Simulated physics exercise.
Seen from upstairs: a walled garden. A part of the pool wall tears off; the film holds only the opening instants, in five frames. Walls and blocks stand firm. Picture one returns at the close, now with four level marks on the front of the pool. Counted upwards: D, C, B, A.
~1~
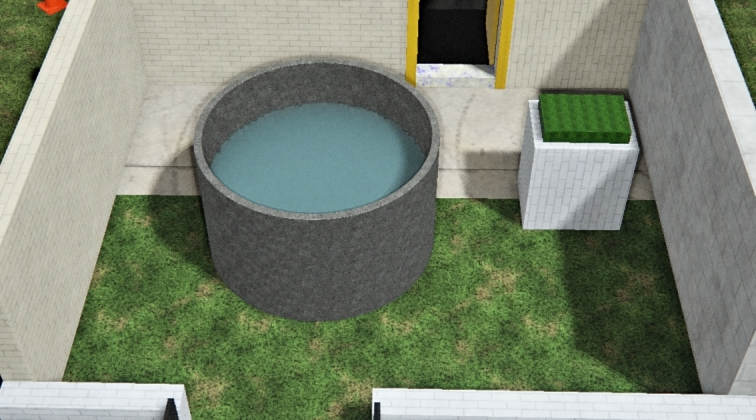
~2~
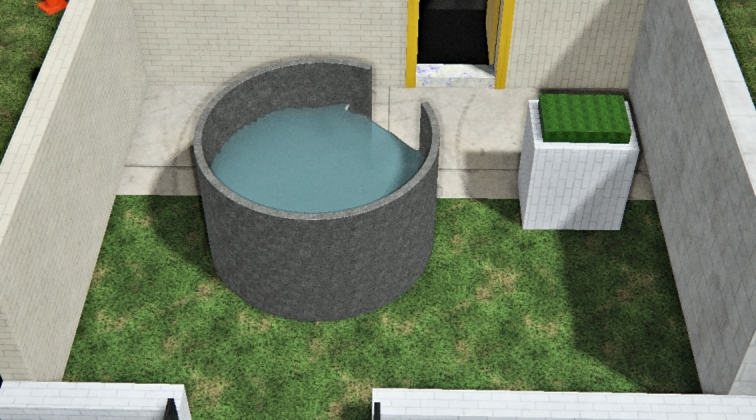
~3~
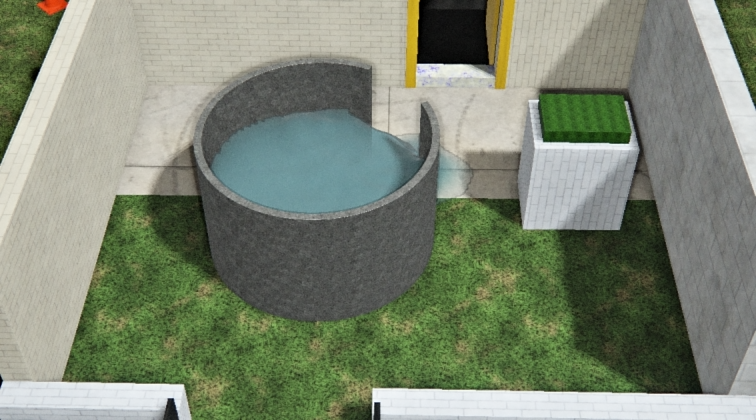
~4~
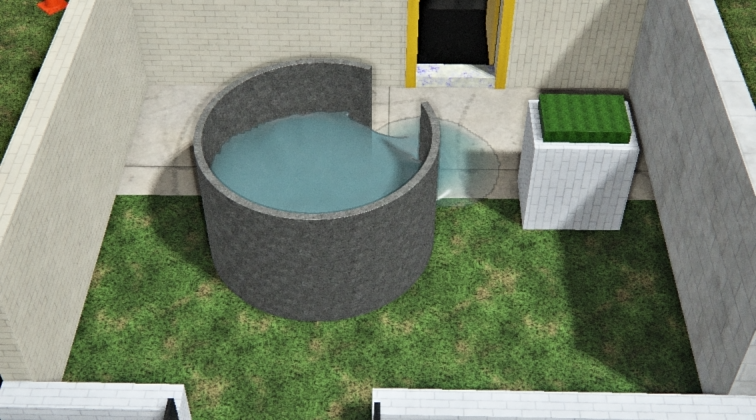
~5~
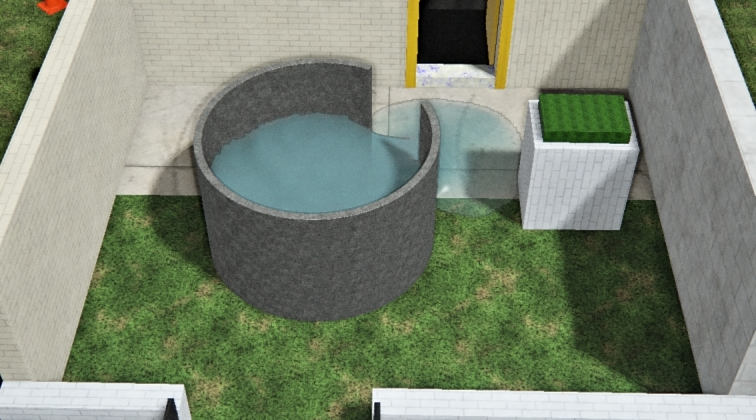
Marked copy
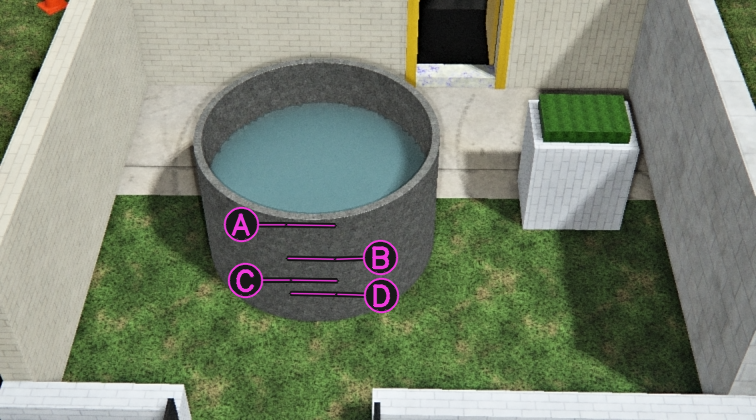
To begin with, a round dark stone pool of still water stands in a walled garden, seen from above. Then a gap opens in the wall at its back right, and water pours out, spreading in a thin, widening sheet across the paving and onto the grass's edge.
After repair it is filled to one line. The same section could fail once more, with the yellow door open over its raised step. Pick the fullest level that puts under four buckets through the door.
Mark D.
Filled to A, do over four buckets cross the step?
Yes.
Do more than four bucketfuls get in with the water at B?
Yes, that goes wrong.
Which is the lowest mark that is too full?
C it is.
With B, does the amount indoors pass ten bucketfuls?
Yes, it does.
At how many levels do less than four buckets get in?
One.
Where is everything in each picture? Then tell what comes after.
Water in the pool at rest, its middle at (319, 172); foot of the yellow doorway at (455, 87); open gate at (278, 383).
Water covers 1 % of the ground, its front hidden from here.
Water covers 3 % of the ground and shows as far out as (451, 172).
Water covers 6 % of the ground and shows as far out as (484, 157).
Water covers 11 % of the ground and shows as far out as (497, 115).
On the marked copy, A at (309, 225); B at (311, 258); C at (313, 280); D at (314, 293); from the bottom up D, C, B, A.
With A, dozens of bucketfuls pour in.
With B, dozens of bucketfuls pour in.
With C, about 7 bucketfuls get in.
With D, a splash gets over, under a bucket.
